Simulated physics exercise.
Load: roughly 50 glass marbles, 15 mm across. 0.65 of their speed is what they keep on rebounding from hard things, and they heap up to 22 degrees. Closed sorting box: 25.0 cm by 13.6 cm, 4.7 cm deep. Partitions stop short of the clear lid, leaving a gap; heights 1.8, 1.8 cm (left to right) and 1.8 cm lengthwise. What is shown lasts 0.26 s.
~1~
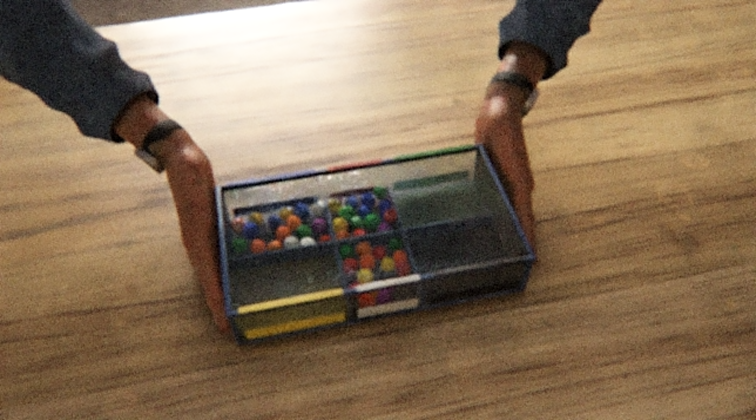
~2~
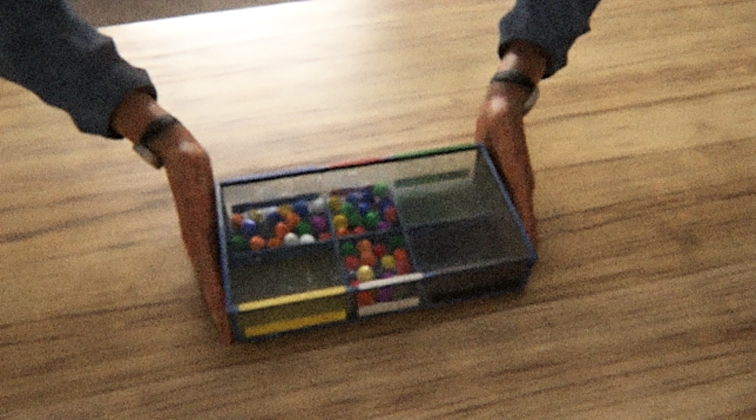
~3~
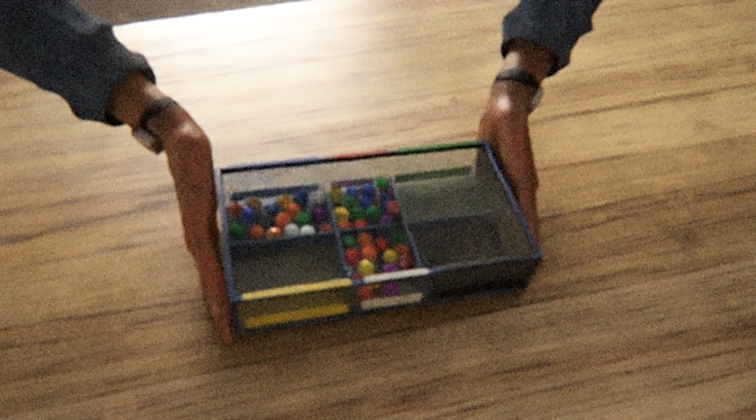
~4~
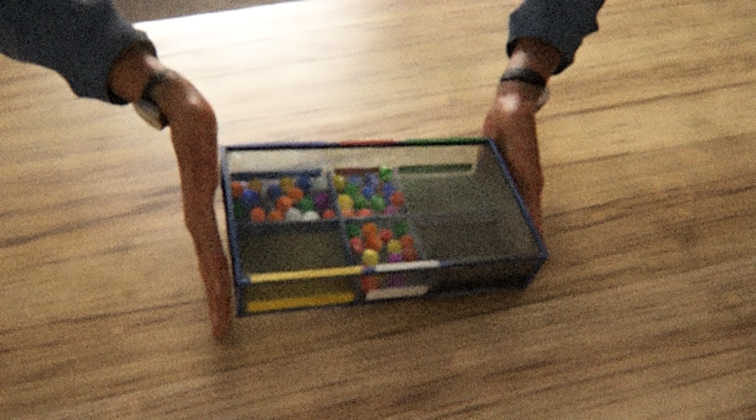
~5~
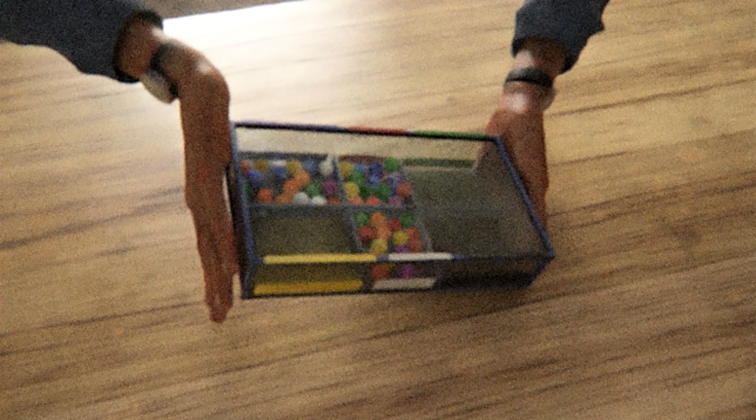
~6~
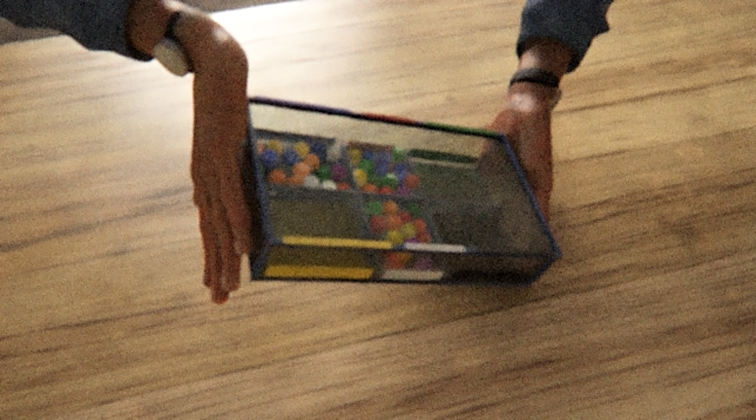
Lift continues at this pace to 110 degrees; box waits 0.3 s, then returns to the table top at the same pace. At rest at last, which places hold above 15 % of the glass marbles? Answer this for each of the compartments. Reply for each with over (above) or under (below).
Red compartment - under, blue compartment - under, green compartment - over, yellow compartment - under, white compartment - under, black compartment - over.
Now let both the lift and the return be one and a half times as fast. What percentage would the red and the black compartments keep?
Red 0 %; black 65 %.
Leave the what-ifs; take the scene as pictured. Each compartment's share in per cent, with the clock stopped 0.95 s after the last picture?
Red 0, blue 0, green 35, yellow 0, white 0, black 65.
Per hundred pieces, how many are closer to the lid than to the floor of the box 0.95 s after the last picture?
Around 70 in a hundred, give or take.
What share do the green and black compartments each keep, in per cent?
Green at 35 and black at 65, in per cent.
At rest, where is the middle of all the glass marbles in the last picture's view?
Resting centre estimate: Around (466, 243).
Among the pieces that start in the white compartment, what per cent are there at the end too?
Some 0 percent.
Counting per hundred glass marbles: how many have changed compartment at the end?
The answer is close to 100 percent.
Then, 0.95 s after the last picture, tilt 110 degrees; green 35 %, black 65 %.
Then, 1.59 s after the last picture, tilt 56 degrees; green 35 %, black 65 %.
Then, 2.26 s after the last picture, tilt 0 degrees; green 35 %, black 65 %.
In the end, red 0 %, blue 0 %, green 35 %, yellow 0 %, white 0 %, black 65 %.
